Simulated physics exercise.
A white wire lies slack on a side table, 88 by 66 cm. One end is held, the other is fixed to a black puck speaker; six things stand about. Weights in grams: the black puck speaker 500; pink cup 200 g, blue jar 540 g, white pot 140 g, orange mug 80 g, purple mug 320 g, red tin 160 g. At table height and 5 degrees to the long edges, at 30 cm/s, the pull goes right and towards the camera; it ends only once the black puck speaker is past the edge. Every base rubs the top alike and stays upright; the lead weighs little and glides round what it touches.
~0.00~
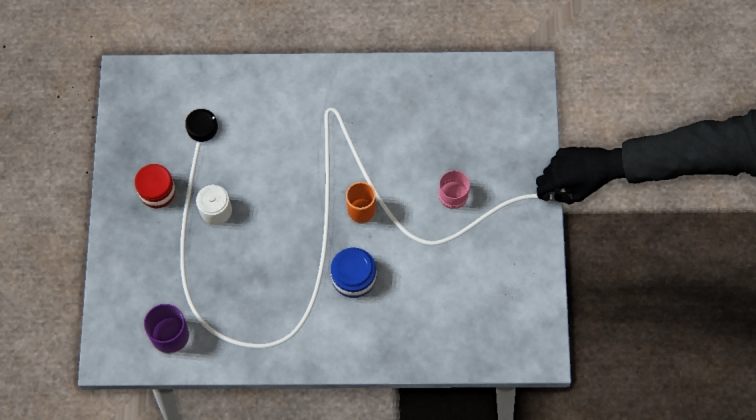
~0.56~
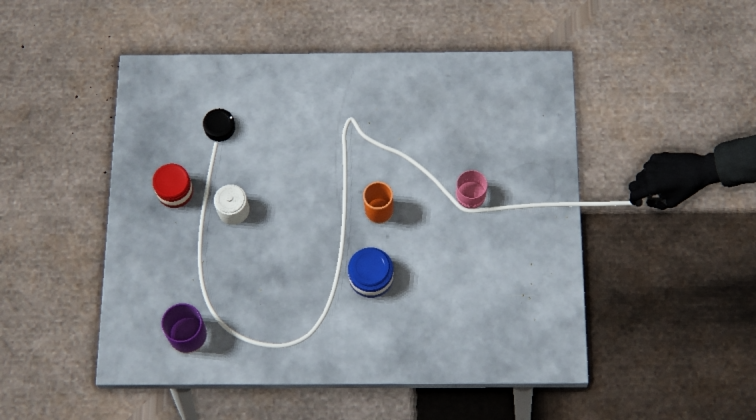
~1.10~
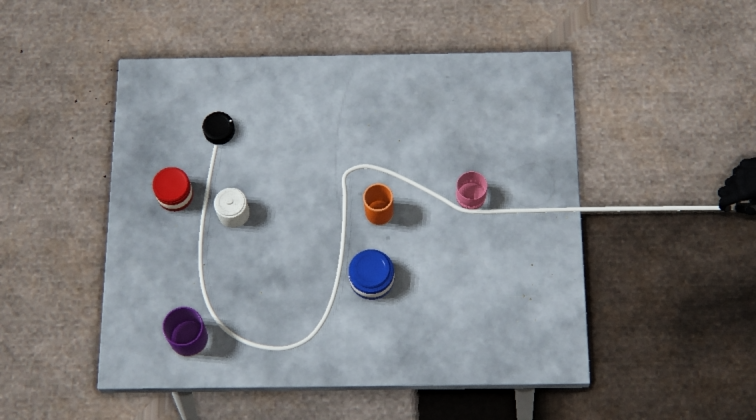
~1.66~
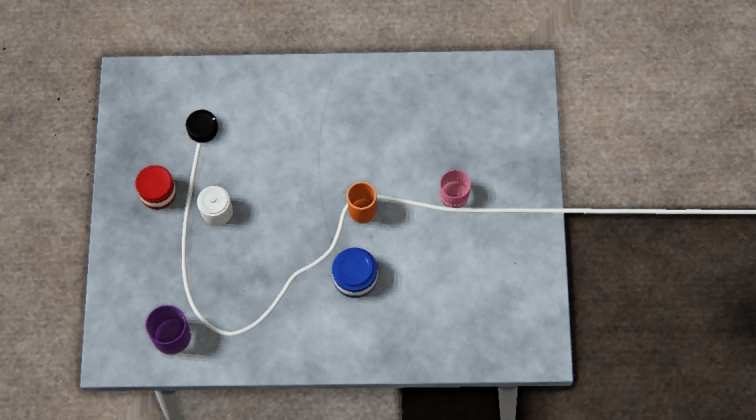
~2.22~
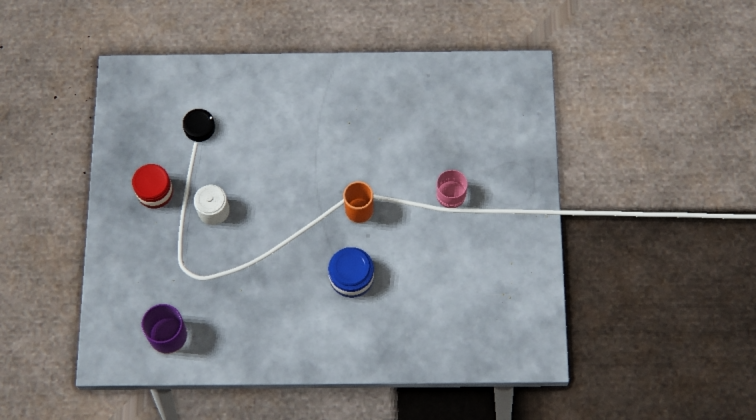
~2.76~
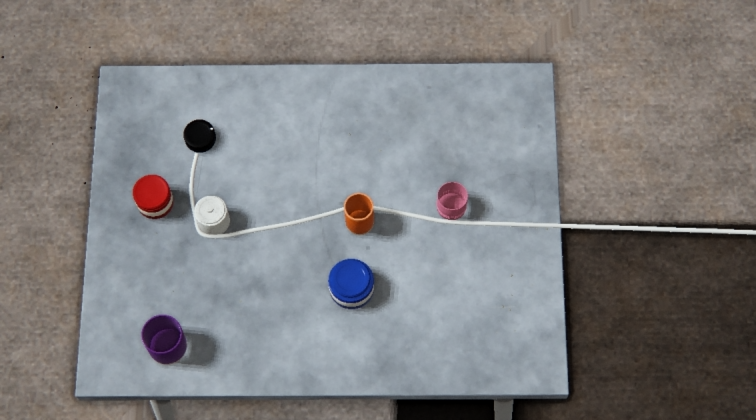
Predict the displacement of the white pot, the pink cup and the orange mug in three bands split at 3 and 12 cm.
Result: White pot ends far away, pink cup creeps a fair way, orange mug stays in the low band.
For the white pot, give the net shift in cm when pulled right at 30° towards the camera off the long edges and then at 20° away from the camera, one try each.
It would shift around 22 cm the first time and around 28 cm the second time.
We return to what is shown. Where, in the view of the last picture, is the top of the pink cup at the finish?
(478, 174).
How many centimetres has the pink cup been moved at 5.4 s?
6 cm.
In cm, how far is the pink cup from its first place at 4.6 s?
At that time it sits around 3 cm from its start.
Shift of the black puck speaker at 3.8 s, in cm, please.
I reckon some 12 cm.
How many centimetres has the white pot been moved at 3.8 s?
By then it sits some 24 cm from where it started.
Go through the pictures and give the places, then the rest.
Puck speaker (201, 122); white pot (212, 197); pink cup (454, 184); orange mug (361, 195); lead through (395, 221) (328, 152) (290, 336) (183, 246); 0 cm pulled, in the first frame.
Lead through (401, 154) (307, 336); 14 cm pulled, in the second frame.
Lead through (463, 210) (309, 339); 30 cm pulled, in the third frame.
Lead through (536, 211) (282, 294); 47 cm pulled, in the fourth frame.
Lead through (624, 214) (320, 219); 64 cm pulled, in the fifth frame.
Puck speaker (199, 133); white pot (210, 208); pink cup (452, 196); orange mug (359, 206); lead through (599, 227) (397, 213) (223, 236); 80 cm pulled, in the sixth frame.
After 3.8 s the black puck speaker has slid 12 cm; shifted so far, white pot 25 cm, pink cup 3 cm.
After 4.6 s the black puck speaker has slid 37 cm; shifted so far, white pot 25 cm, pink cup 3 cm.
After 5.4 s the black puck speaker has slid 61 cm; shifted so far, white pot 25 cm, pink cup 6 cm.
After 6.0 s the black puck speaker is off the top; shifted so far, white pot 25 cm at (297, 111), pink cup 6 cm at (478, 174), orange mug 1 cm at (359, 209).
